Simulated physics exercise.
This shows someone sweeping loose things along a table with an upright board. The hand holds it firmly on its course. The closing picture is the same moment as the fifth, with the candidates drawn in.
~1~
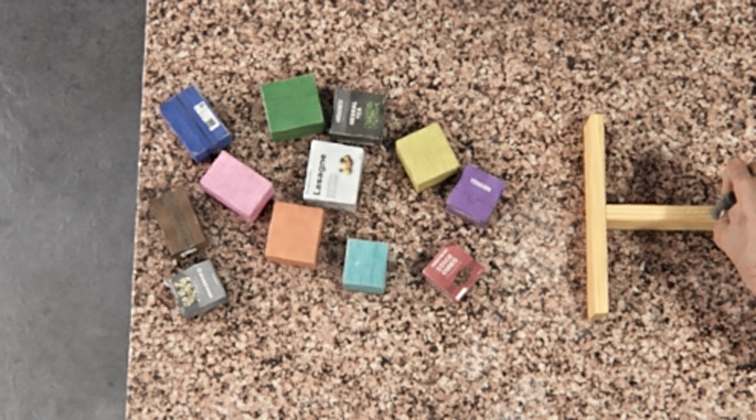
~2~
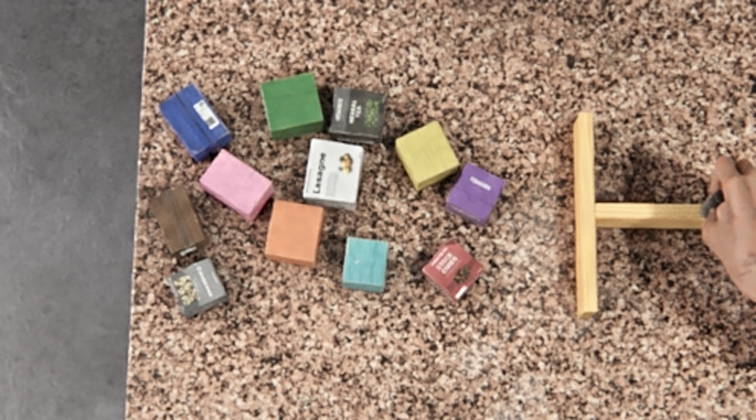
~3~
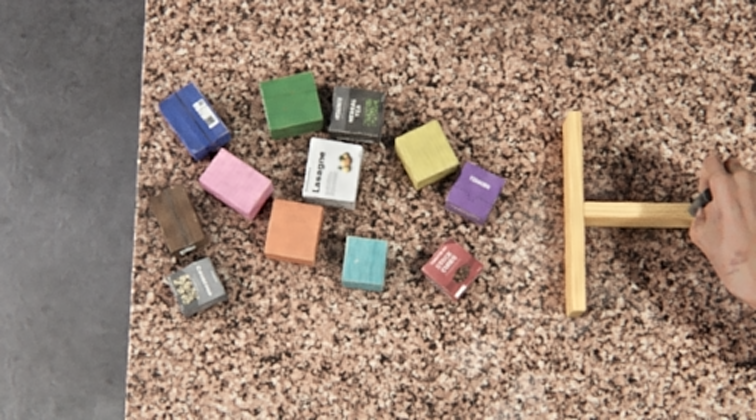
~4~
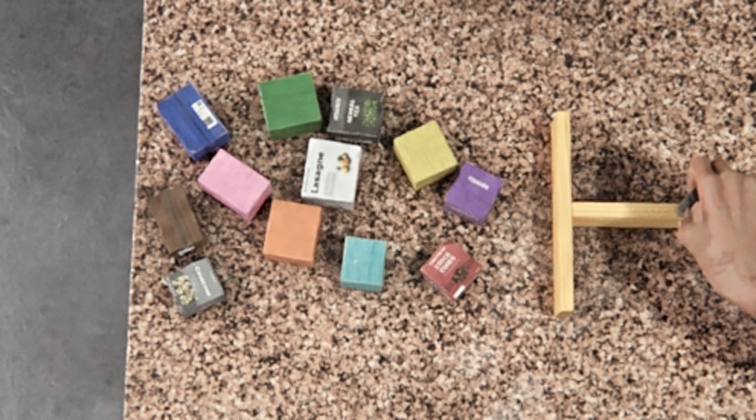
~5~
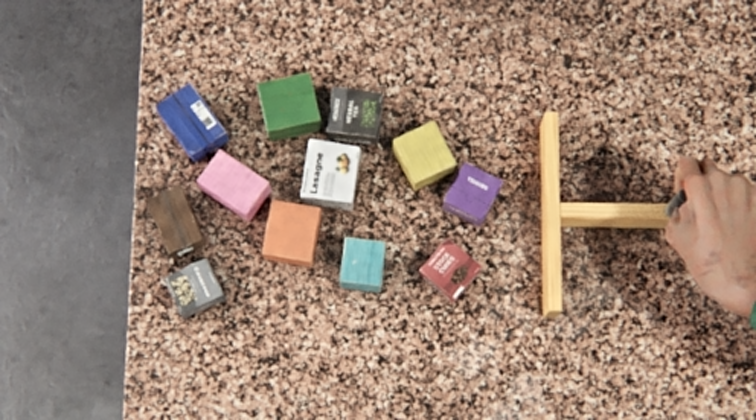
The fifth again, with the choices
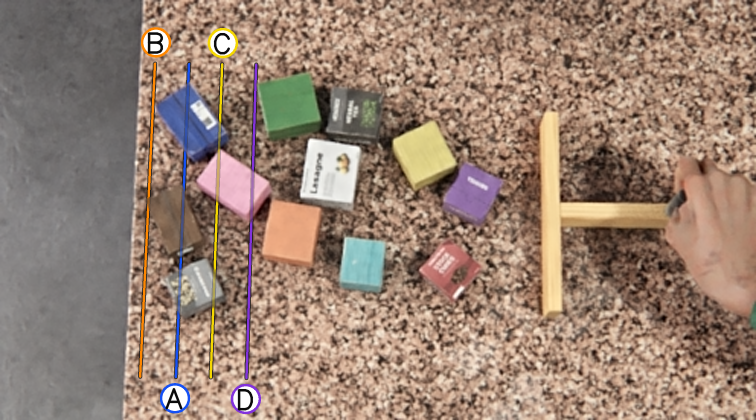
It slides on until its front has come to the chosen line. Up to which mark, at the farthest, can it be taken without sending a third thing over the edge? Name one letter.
As far as mark D.
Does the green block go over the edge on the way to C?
By then, no.
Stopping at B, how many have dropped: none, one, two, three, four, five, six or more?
Six or more.
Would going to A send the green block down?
No.
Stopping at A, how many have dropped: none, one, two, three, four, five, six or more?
Six or more.
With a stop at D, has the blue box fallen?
By then, no.
On the marked copy, A at (183, 217); B at (148, 216); C at (217, 217); D at (251, 217).
With D. Early on, board (446, 209); red packet (406, 276); yellow block (402, 151).
Further on, board (336, 208); brown box (166, 225); pink block (201, 182).
At the end, board (254, 207); brown box over the edge; pink block over the edge; two fallen.
As for the rest, A drops seven; B drops ten; C drops four.
